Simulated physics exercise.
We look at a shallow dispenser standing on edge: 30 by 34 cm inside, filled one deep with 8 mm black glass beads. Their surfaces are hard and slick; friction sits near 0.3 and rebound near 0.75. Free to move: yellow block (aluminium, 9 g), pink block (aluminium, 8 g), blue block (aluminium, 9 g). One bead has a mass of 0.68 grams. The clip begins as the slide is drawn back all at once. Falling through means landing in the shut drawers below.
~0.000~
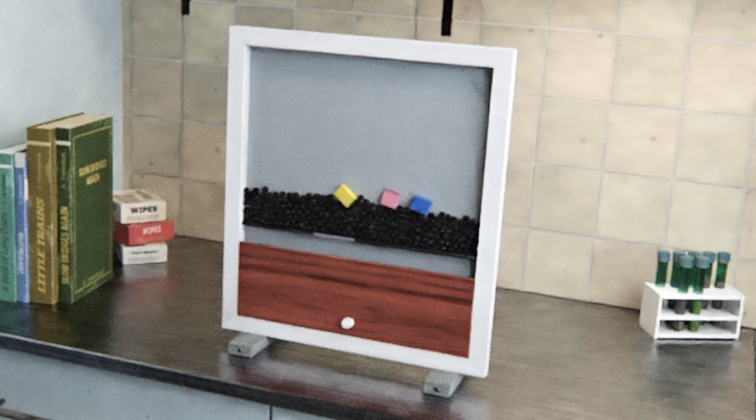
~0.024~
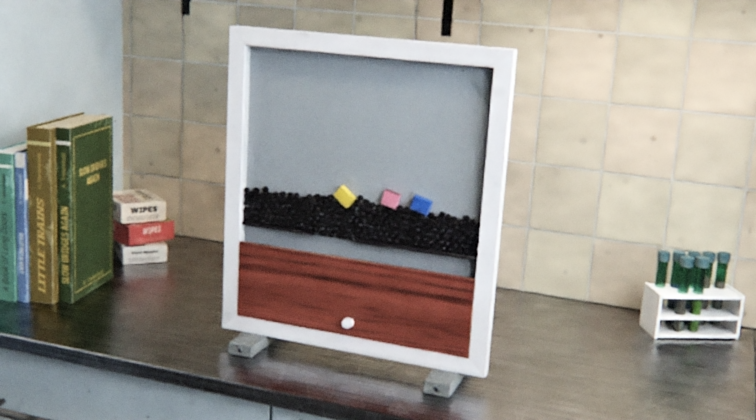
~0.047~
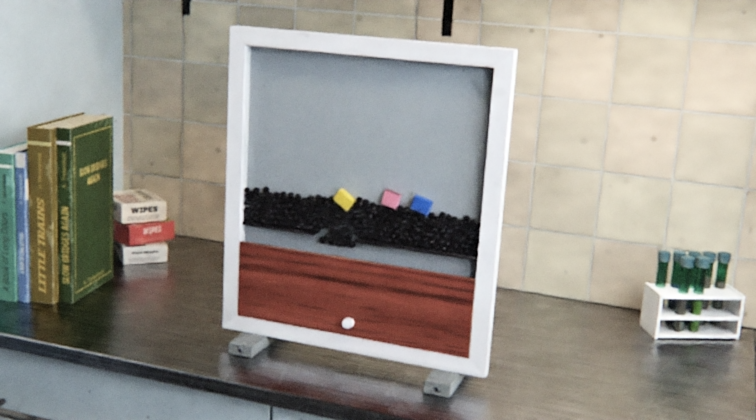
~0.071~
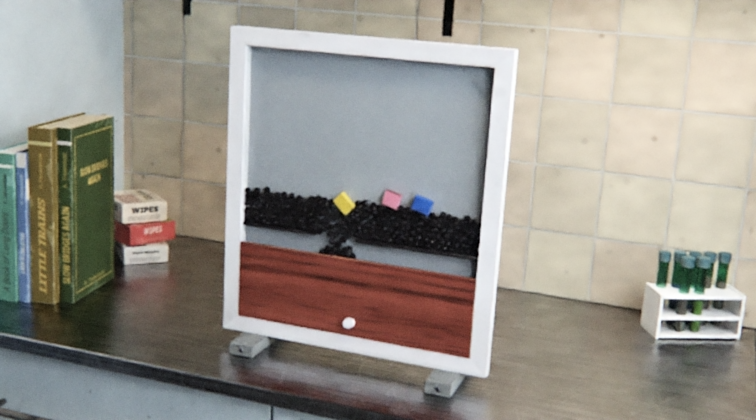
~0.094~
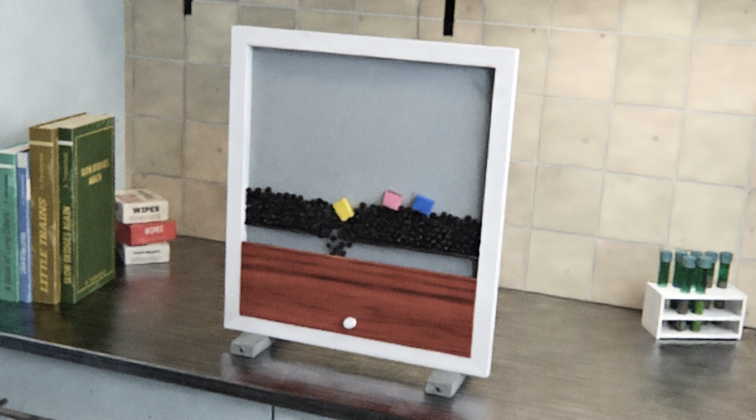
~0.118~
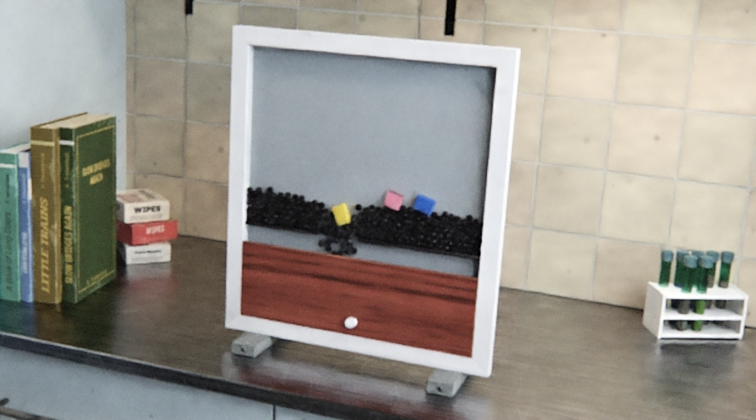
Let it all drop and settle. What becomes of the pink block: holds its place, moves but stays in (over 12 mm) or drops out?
Oh, that one slips out below.
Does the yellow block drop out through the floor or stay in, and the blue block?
Yellow block gone, blue block still there.
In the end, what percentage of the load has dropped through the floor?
It comes to roughly 65 percent in the end.
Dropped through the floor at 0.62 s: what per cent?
Roughly 45 per cent.
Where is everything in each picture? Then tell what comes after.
In the first frame, about 220 beads; beads' middle (358, 220); yellow block (346, 196) tilted 40°; pink block (391, 199) tilted 14°; blue block (421, 205) tilted 15°; slide (312, 233) to (359, 240).
In the second frame, beads' middle (356, 220); 0 out.
In the third frame, beads' middle (355, 223); 7 out.
In the fourth frame, beads' middle (357, 219); 12 out.
In the fifth frame, beads' middle (363, 220); 19 out.
In the sixth frame, beads' middle (362, 221); 27 out; yellow block (342, 214) tilted 64°; pink block (394, 200) tilted 16°; blue block (424, 205) tilted 16°.
After 0.27 s, 25 % are out; yellow block below the floor; pink block moved 2.4 cm tilted 14°; blue block moved 0.3 cm tilted 12°.
After 0.62 s, 45 % are out; yellow block below the floor; pink block below the floor; blue block moved 4.0 cm tilted 52°.
After 1.32 s, 60 % are out; yellow block below the floor; pink block below the floor; blue block moved 5.2 cm tilted 46°.
At rest by 2.7 s, 65 % are out; yellow block below the floor; pink block below the floor; blue block moved 5.2 cm tilted 46°.
